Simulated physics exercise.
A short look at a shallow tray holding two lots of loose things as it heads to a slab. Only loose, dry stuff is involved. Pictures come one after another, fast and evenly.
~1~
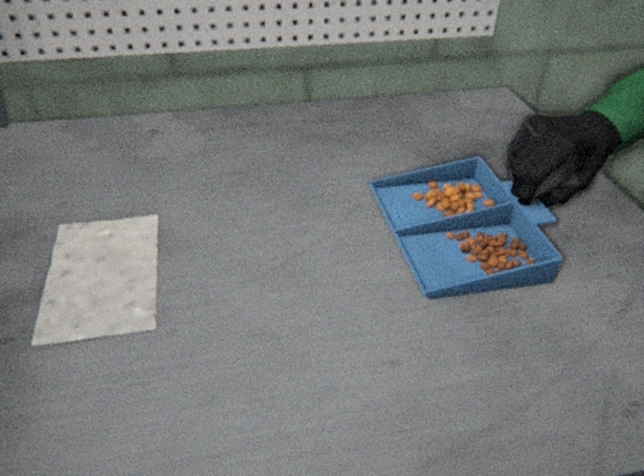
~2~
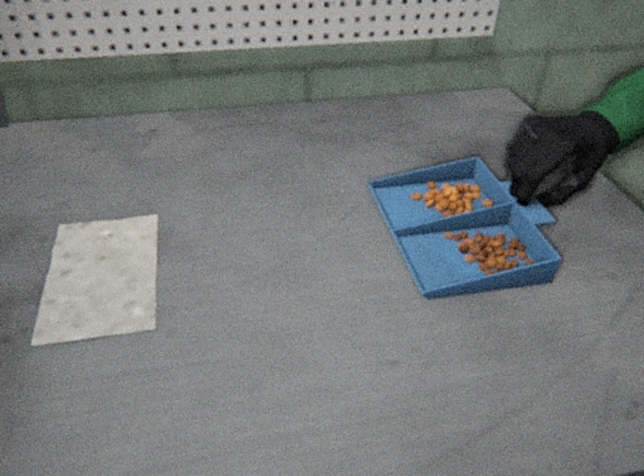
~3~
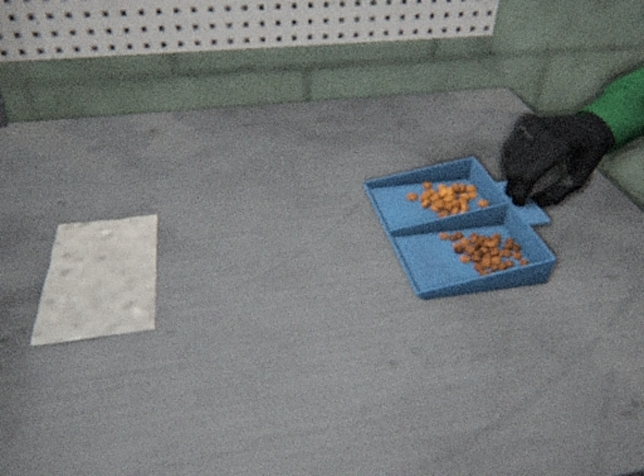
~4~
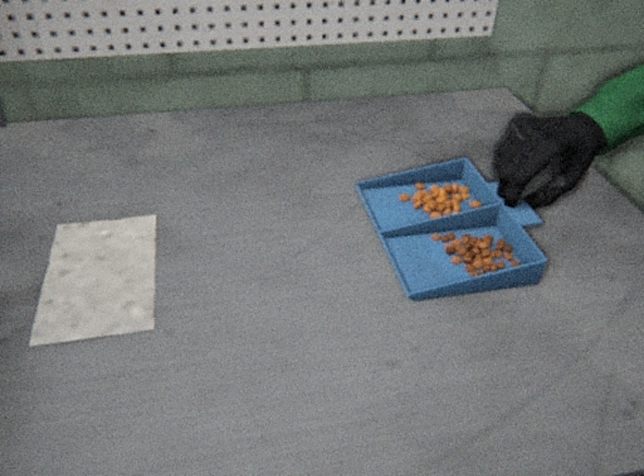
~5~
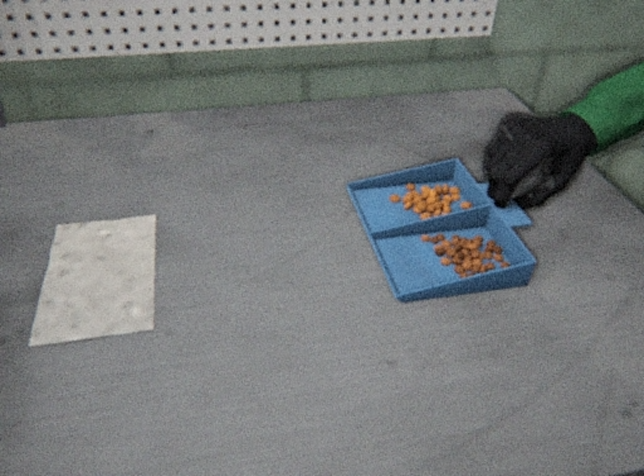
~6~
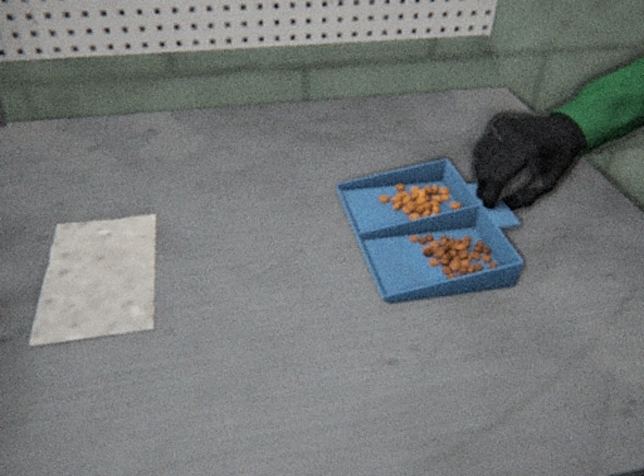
A black-gloved hand slides a blue tray with two piles of brown pieces slightly left.
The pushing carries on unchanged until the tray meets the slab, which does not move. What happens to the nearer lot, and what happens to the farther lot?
The nearer lot stays in the tray; the farther lot stays in the tray.
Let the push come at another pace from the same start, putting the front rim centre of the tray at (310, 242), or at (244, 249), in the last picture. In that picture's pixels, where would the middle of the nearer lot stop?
Lab note: Resting centre (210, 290) for the first pace, (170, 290) for the second.
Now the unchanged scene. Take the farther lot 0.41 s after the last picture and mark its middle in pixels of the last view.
In the last picture's pixels, the middle is around (331, 213).
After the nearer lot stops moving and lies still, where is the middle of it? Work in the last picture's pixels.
Resting middle: Approx. (243, 283).
Then, 0.41 s later than the last frame, tray still sliding, front rim near (264, 247); nearer lot all inside; farther lot all inside.
Then, 0.93 s later than the last frame, tray stopped at the slab; nearer lot all inside; farther lot all inside.
When it is over, tray stopped at the slab; nearer lot all inside; farther lot all inside.
